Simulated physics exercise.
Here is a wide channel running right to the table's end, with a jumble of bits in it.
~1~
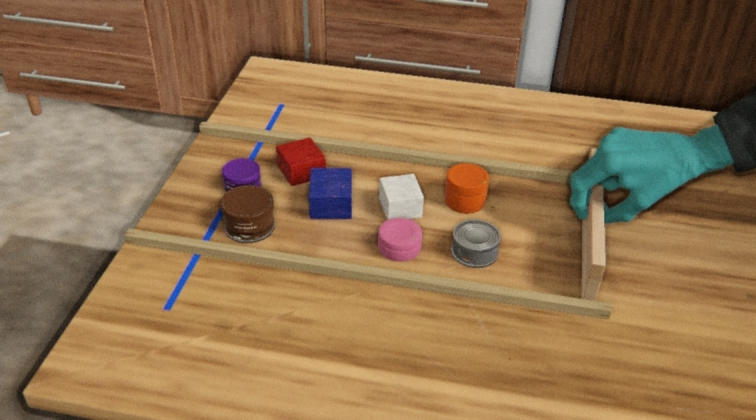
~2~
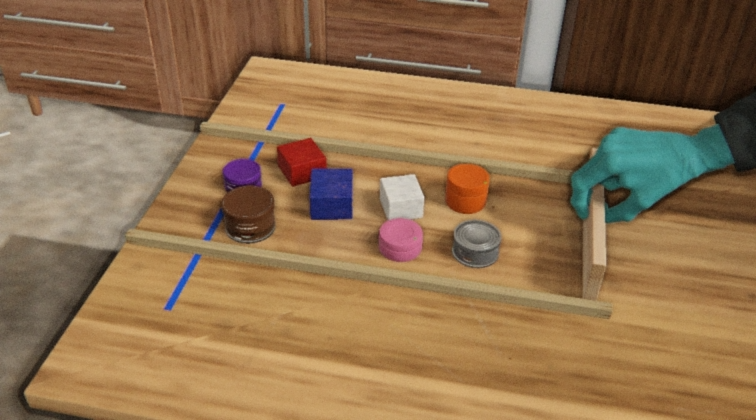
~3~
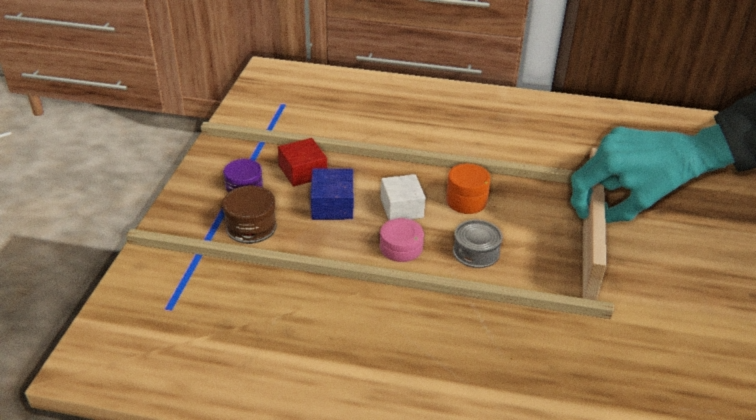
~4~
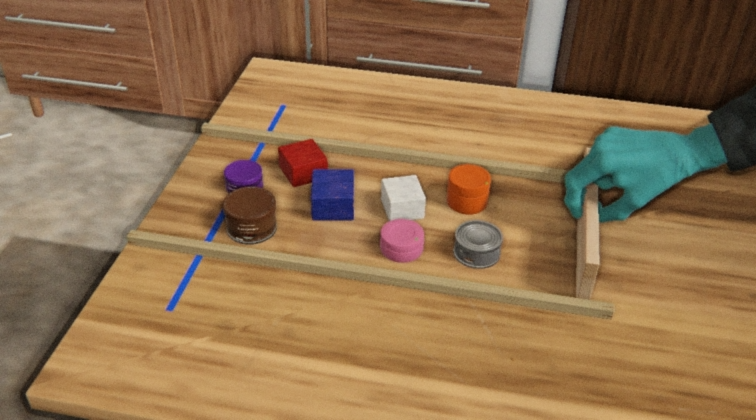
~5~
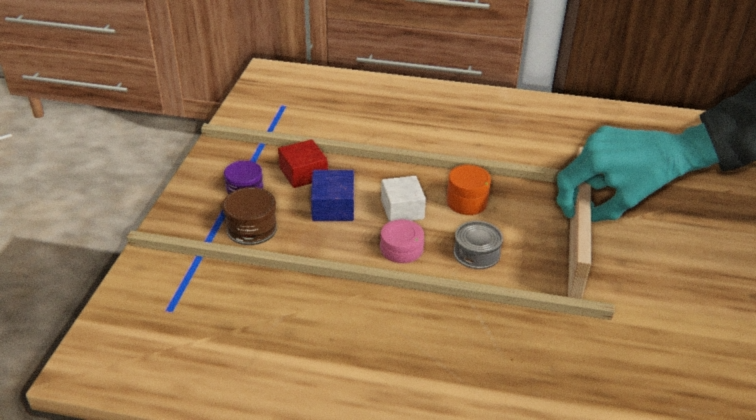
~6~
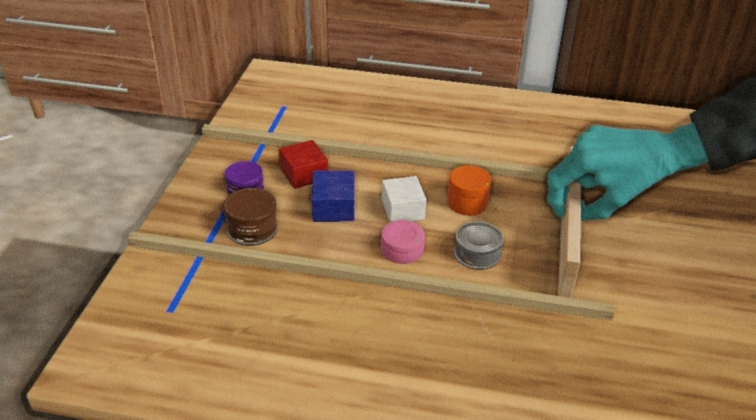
On a wooden table, a gloved hand slides a board slightly left toward some small objects.
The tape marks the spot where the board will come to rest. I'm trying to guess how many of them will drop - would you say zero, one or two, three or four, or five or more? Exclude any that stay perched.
I expect one or two drops over the end.
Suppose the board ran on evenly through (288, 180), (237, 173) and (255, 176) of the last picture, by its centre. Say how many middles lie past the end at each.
Respectively 0, 1 and 1.
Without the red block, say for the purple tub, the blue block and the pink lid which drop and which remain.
Well, the purple tub winds up down, the blue block is still there, and the pink lid is still there.
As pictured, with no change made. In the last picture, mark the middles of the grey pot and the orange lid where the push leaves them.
Reading them off: First (206, 199); then (233, 150).
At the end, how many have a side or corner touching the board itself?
It touches 4.
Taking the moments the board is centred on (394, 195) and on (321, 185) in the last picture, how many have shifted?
By the first moment it's 5, by the second it's 8.
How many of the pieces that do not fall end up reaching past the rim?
I'd say 3 of them.
Soon after, none off yet; purple tub at rest near (245, 180); brown tin at rest near (251, 216); red block at rest near (304, 164).
Then, none off yet; purple tub at rest near (245, 180); brown tin at rest near (247, 217); red block at rest near (304, 164).
Further on, none off yet; purple tub moved about its own width near (195, 169); brown tin moved about its own width near (192, 207); red block moved well along near (241, 152).
At rest, the number that fall off is one or two; fallen, purple tub.
